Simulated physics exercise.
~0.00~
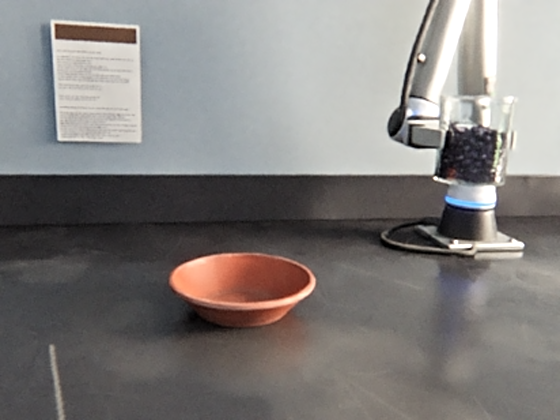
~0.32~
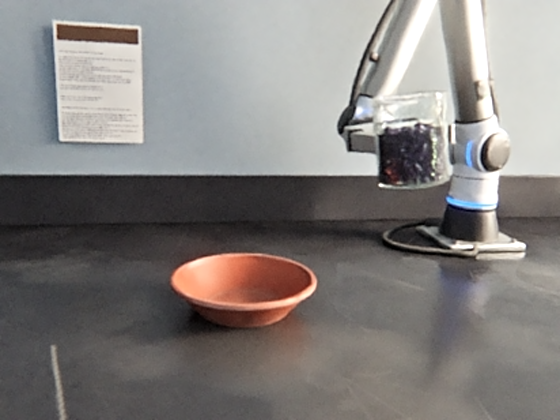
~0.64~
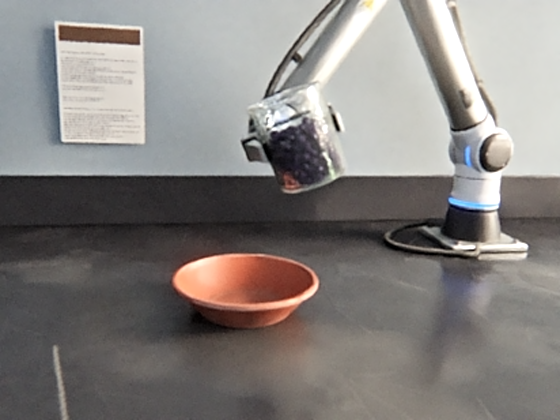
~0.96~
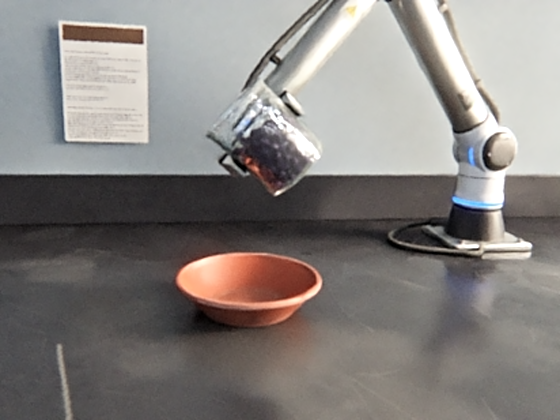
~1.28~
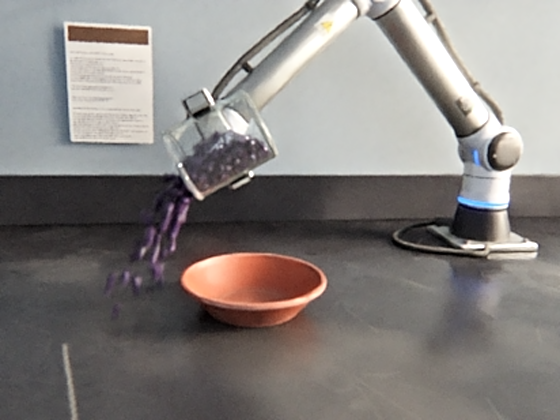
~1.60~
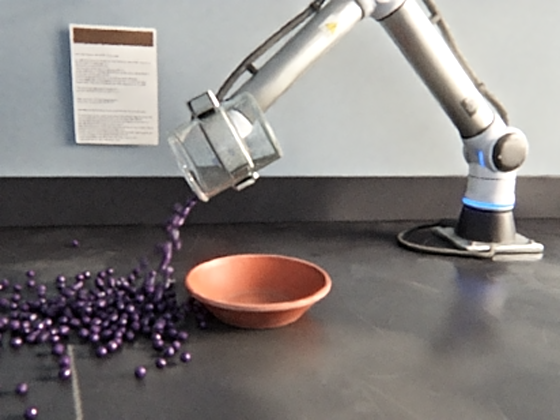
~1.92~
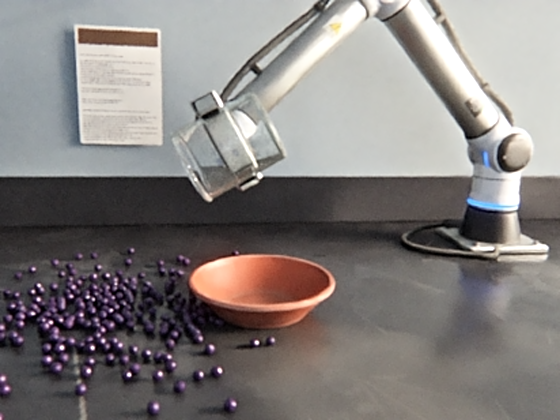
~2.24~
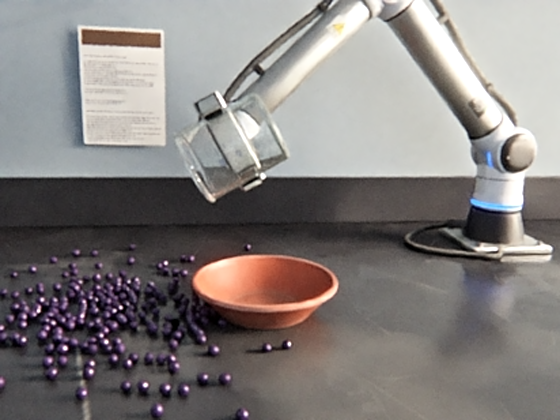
Purple beads spilled all over a black table when a robot arm carried a clear tumbler to the left and tipped it too far past a reddish-brown bowl, leaving the tumbler empty, the beads scattered mostly left of the bowl, and the bowl unmoved.
